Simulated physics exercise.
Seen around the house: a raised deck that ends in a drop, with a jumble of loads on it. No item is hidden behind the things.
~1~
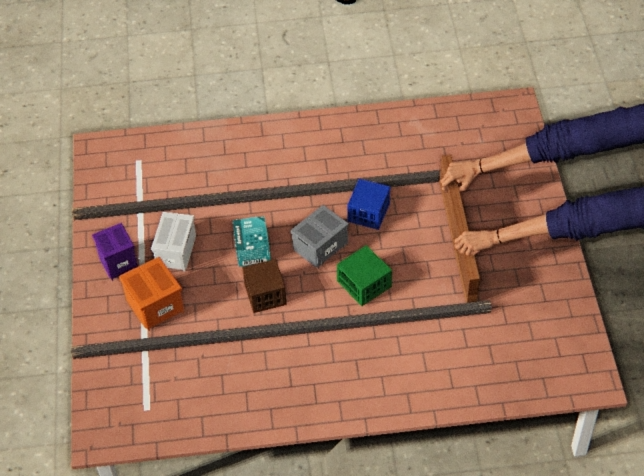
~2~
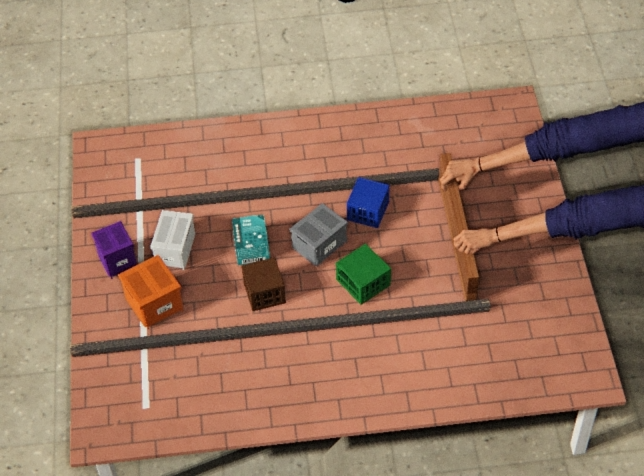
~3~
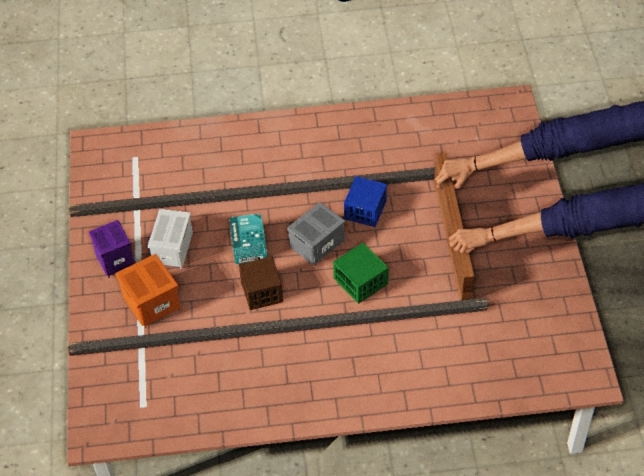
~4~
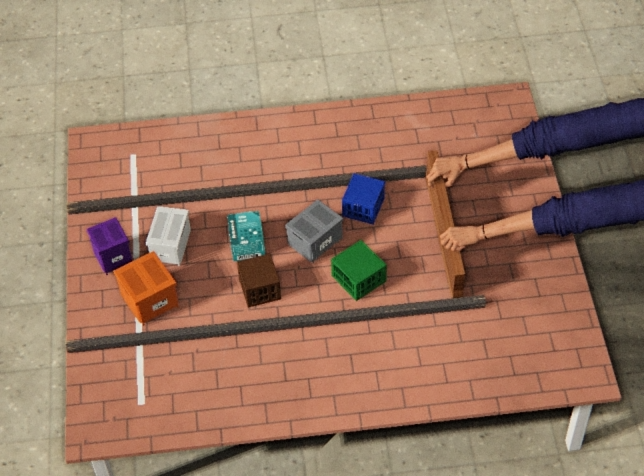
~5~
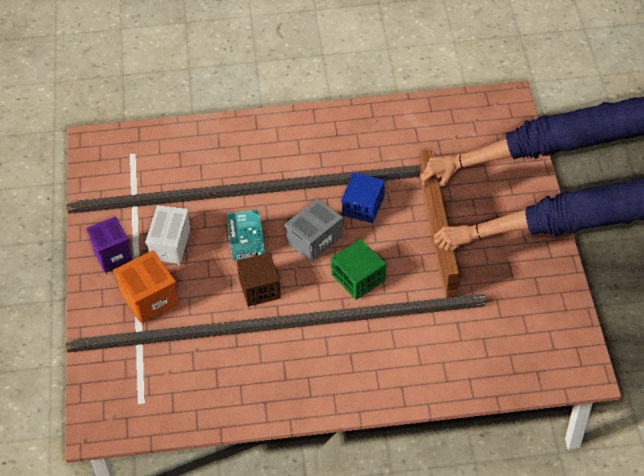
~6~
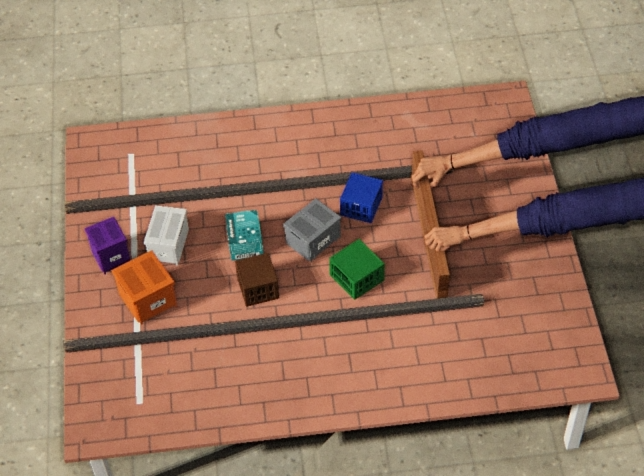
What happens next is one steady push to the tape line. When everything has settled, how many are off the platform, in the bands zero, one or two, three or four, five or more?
When it halts, three, or four, of them have come off.
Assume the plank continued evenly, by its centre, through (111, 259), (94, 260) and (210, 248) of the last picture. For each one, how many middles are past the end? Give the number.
Place by place: 5, 5 and 0.
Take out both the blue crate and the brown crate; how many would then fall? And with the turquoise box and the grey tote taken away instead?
In the first try 2, in the other 2.
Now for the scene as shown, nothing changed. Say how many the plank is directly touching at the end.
It's 3 of them.
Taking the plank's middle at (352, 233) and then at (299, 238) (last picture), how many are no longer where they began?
I get 3 at the one place and 5 at the other.
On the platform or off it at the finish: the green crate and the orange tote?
The green crate stays put, the orange tote comes off.
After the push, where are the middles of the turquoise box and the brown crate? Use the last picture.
Final spots - turquoise box (80, 251), brown crate (77, 302).
A little later, none off yet; purple tote at rest near (109, 246); orange tote at rest near (146, 288); white tote at rest near (167, 235).
Next, none off yet; purple tote shifted about its own width near (70, 253); orange tote shifted about its own width near (94, 288); white tote shifted about its own width near (104, 242).
When it is over, the number that fall off is three or four; down, white tote, orange tote and purple tote.
